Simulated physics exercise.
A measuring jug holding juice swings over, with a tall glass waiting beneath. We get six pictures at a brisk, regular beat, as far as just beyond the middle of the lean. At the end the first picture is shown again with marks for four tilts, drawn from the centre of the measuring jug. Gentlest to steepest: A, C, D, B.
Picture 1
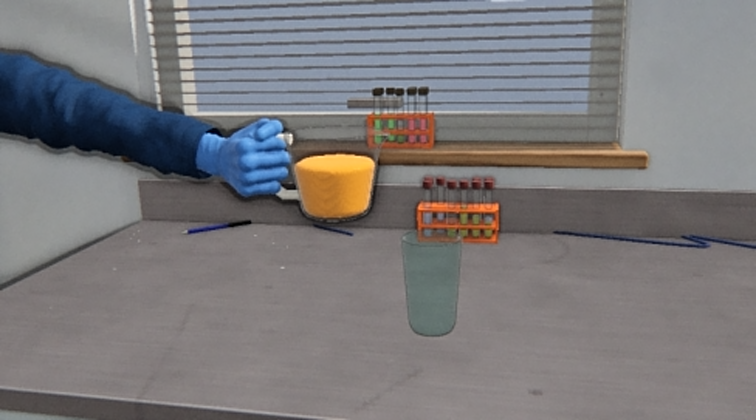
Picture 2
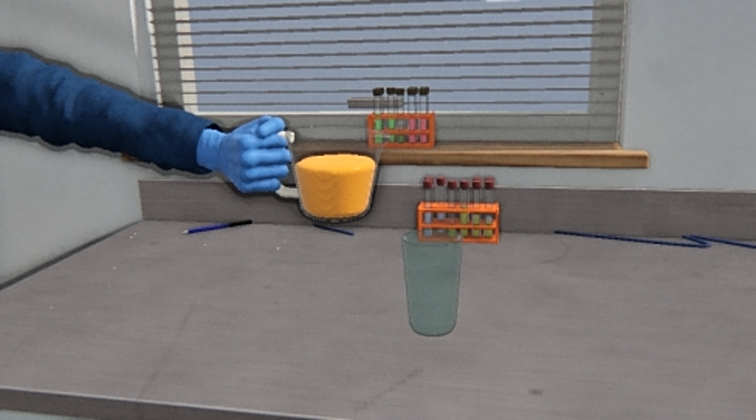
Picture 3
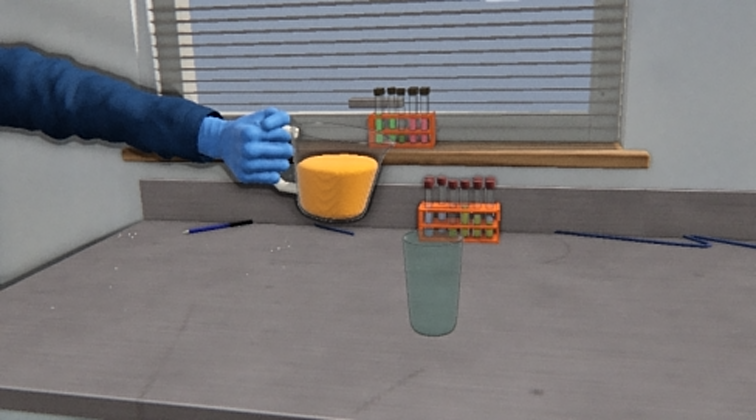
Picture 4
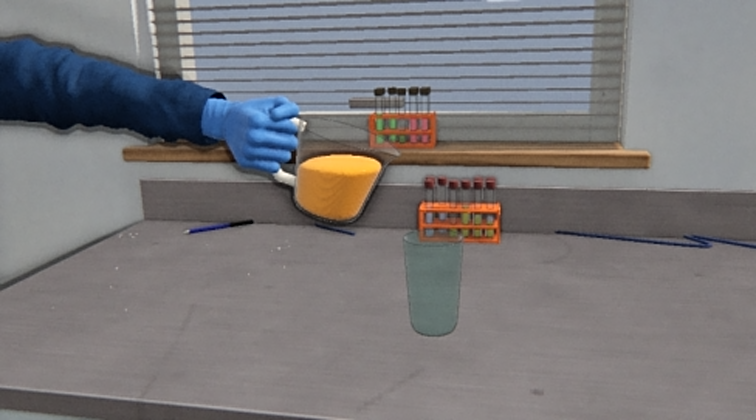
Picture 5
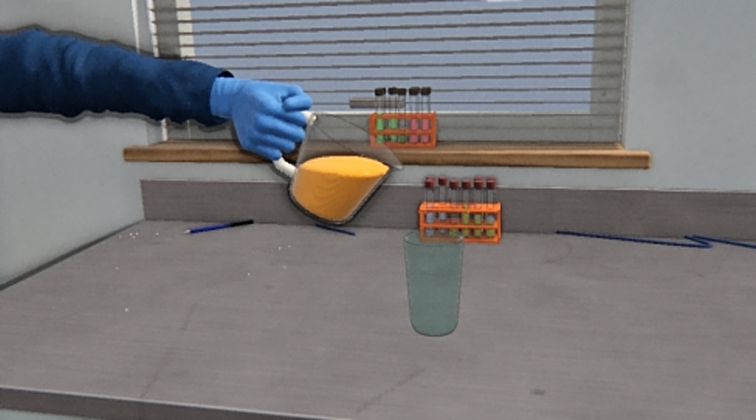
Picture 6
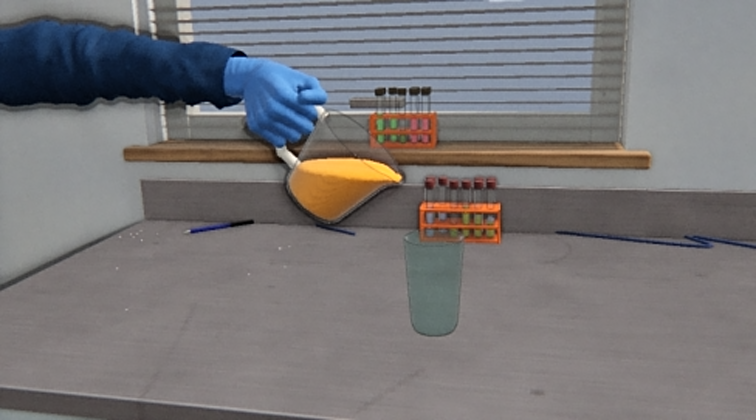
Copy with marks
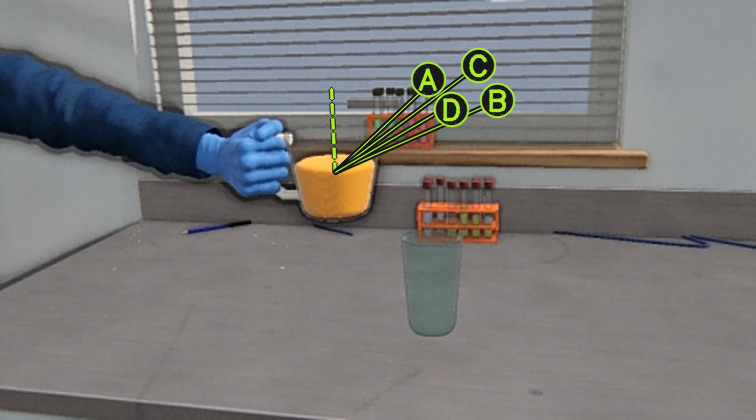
At the start, a blue-gloved hand holds a clear jug of orange juice nearly upright, above and to the left of an empty tall glass on a grey counter. The hand then tilts the jug steadily to the right, and the juice slides toward the lip, with none leaving the jug.
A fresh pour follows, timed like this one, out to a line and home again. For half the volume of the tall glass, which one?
The best line is D.
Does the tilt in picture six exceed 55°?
No, it does not.
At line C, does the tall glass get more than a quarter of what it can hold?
Yes, it does.
On the marked copy, A at (418, 93); B at (482, 107); C at (464, 75); D at (433, 114).
If A is chosen, the tall glass ends with about 21 % of what it can hold.
If B is chosen, the tall glass ends with about 65 % of what it can hold.
If C is chosen, the tall glass ends with about 35 % of what it can hold.
If D is chosen, the tall glass ends with about 50 % of what it can hold.
